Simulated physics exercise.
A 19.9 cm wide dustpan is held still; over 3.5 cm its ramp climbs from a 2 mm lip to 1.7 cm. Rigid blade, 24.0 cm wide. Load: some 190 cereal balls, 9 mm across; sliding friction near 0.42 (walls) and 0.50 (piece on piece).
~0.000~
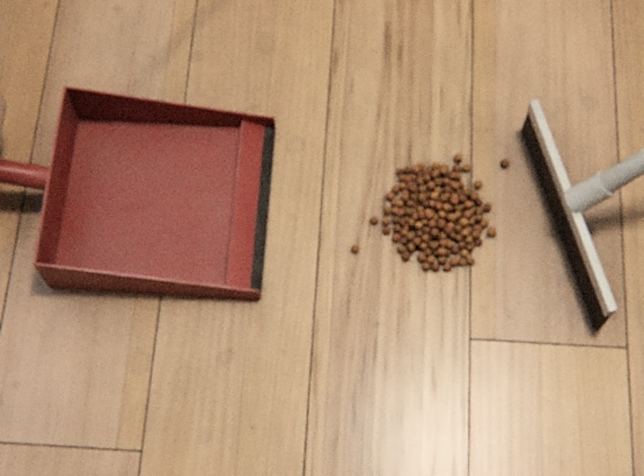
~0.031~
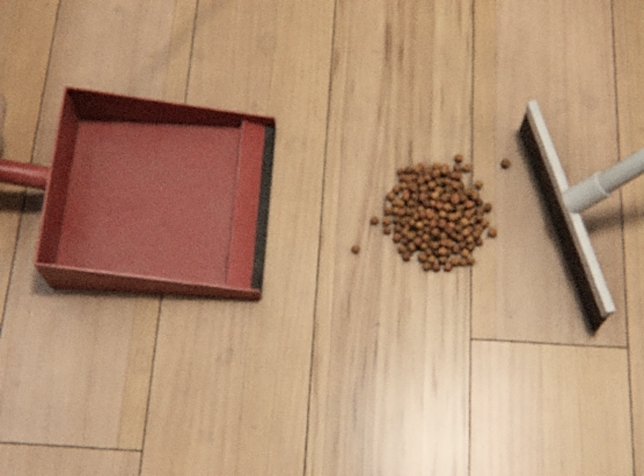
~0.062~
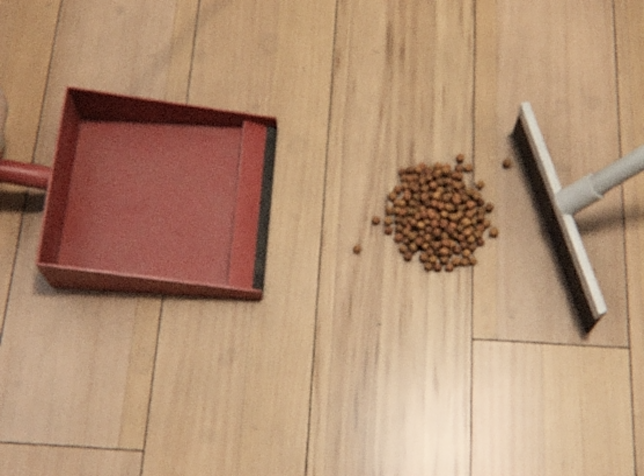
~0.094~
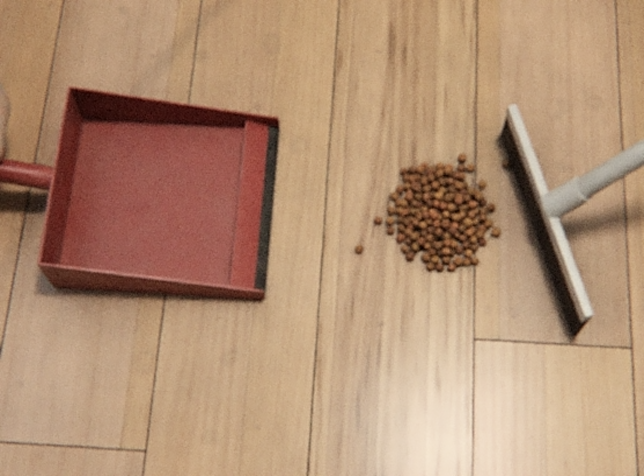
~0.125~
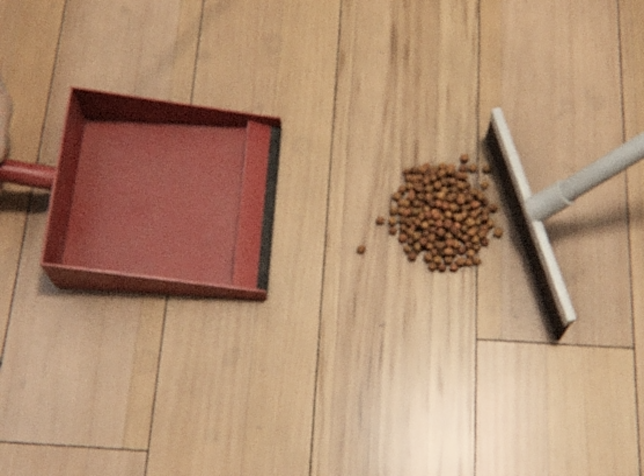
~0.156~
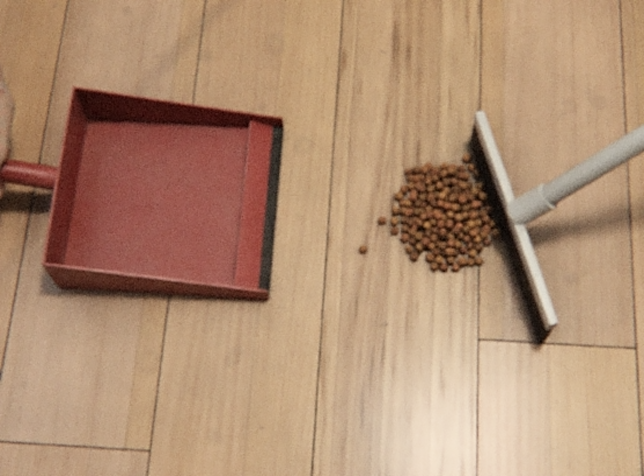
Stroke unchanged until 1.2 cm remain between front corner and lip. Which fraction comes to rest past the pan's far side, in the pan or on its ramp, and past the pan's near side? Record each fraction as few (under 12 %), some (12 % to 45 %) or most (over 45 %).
Recorded: Past the pan's far side few; in the pan or on its ramp some; past the pan's near side some.
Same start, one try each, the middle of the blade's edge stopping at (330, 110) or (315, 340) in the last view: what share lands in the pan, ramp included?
About 0 and 20 per cent.
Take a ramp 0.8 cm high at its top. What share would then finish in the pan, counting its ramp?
About 25 %.
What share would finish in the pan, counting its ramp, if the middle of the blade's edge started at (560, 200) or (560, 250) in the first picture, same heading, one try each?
Estimates: 15 percent and 20 percent.
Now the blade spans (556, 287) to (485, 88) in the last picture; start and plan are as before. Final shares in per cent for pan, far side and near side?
Pan 0 % / far 5 % / near 5 %.
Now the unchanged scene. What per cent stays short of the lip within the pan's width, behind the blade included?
That comes to near 60 percent.
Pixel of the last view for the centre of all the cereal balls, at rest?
Close to pixel (281, 251).
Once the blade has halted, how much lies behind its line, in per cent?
Estimate: About 5 %.
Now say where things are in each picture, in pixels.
Blade from (609, 311) to (533, 109), moved 0.0 cm, 0 of the pieces shifted so far; middle of the pieces at (432, 212); pan at (148, 205), in the first picture.
Blade from (607, 311) to (531, 110), moved 0.3 cm, 0 of the pieces shifted so far; middle of the pieces at (433, 212), in the second picture.
Blade from (599, 313) to (524, 111), moved 1.2 cm, 0 of the pieces shifted so far; middle of the pieces at (434, 212), in the third picture.
Blade from (586, 316) to (511, 114), moved 2.8 cm, 0 of the pieces shifted so far; middle of the pieces at (436, 212), in the fourth picture.
Blade from (568, 320) to (495, 117), moved 4.8 cm, 1 of the pieces shifted so far; middle of the pieces at (438, 212), in the fifth picture.
Blade from (551, 324) to (479, 120), moved 6.8 cm, 7 of the pieces shifted so far; middle of the pieces at (440, 212); pan at (156, 205). The blade's pace is about 0.64 m/s, heading 14 degrees towards the viewer's side, in the sixth picture.
After 0.32 s, middle of the blade 14 cm from the lip; 0 % over the lip, far side 0 %, near side 0 %.
After 0.43 s, middle of the blade 8 cm from the lip; 0 % over the lip, far side 0 %, near side 10 %.
Then, at 0.67 s, middle of the blade 5 cm from the lip; 20 % over the lip, far side 0 %, near side 20 %.
At rest (1.1 s), far side 0 %, pan 20 %, near side 20 %, in front of the lip or behind the blade 60 %.
